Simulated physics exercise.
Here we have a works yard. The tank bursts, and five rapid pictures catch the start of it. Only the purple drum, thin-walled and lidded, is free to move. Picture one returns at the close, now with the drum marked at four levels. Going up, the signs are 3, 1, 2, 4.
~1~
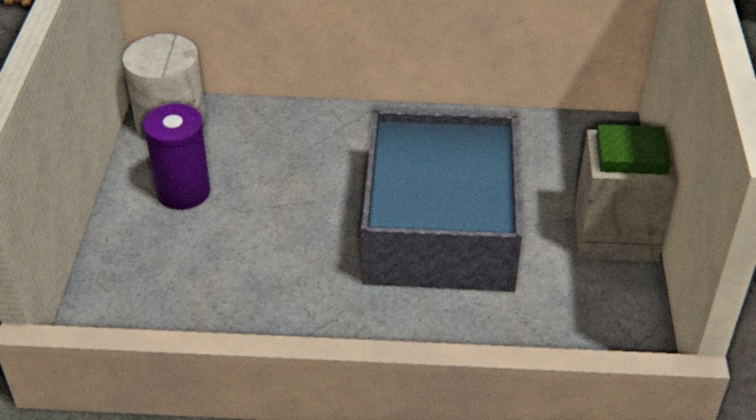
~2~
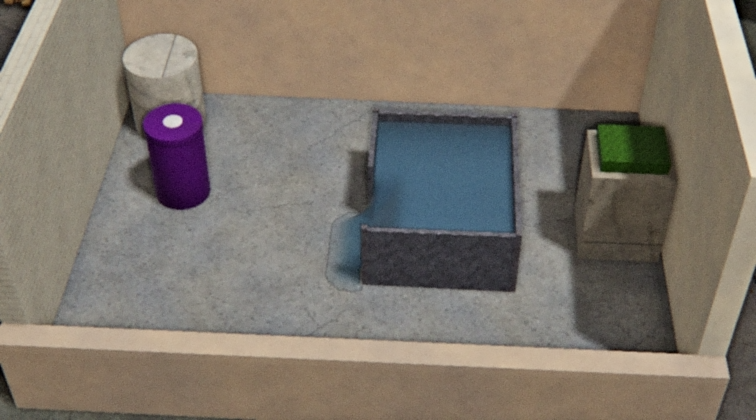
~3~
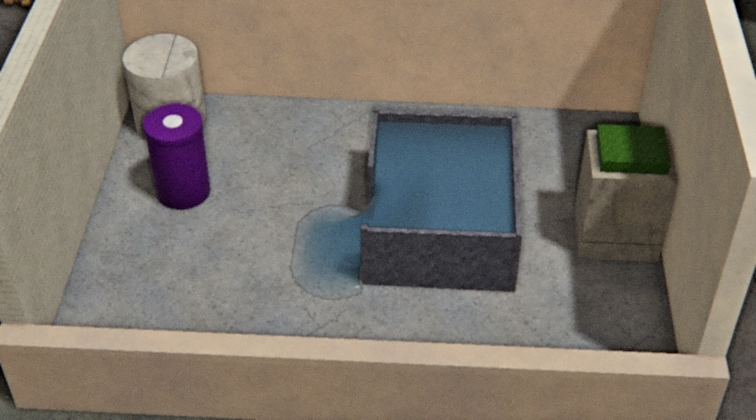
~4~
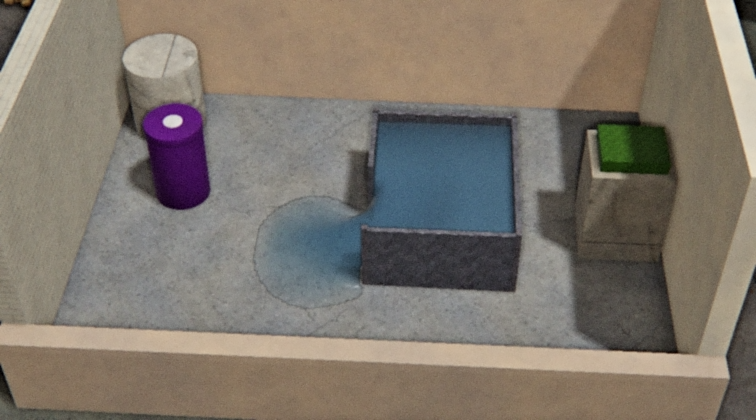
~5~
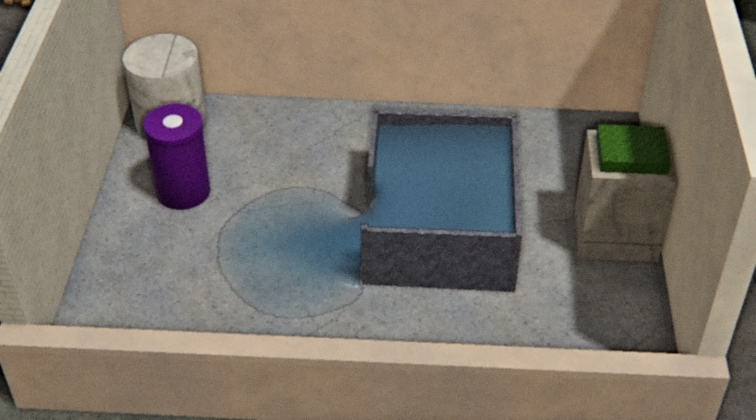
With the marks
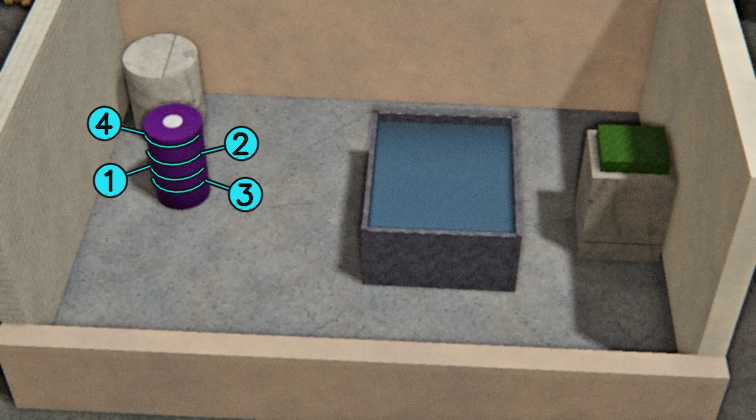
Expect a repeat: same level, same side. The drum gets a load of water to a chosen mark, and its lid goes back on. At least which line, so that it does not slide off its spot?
The answer is level 3.
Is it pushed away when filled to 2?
No, not at all.
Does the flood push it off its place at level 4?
No, not at all.
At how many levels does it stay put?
All four.
On the marked copy, 1 at (173, 179); 2 at (170, 164); 3 at (175, 192); 4 at (167, 147); from the bottom up 3, 1, 2, 4.
Choosing 1, it does not move.
Choosing 2, it does not move.
Choosing 3, it does not move.
Choosing 4, it does not move.
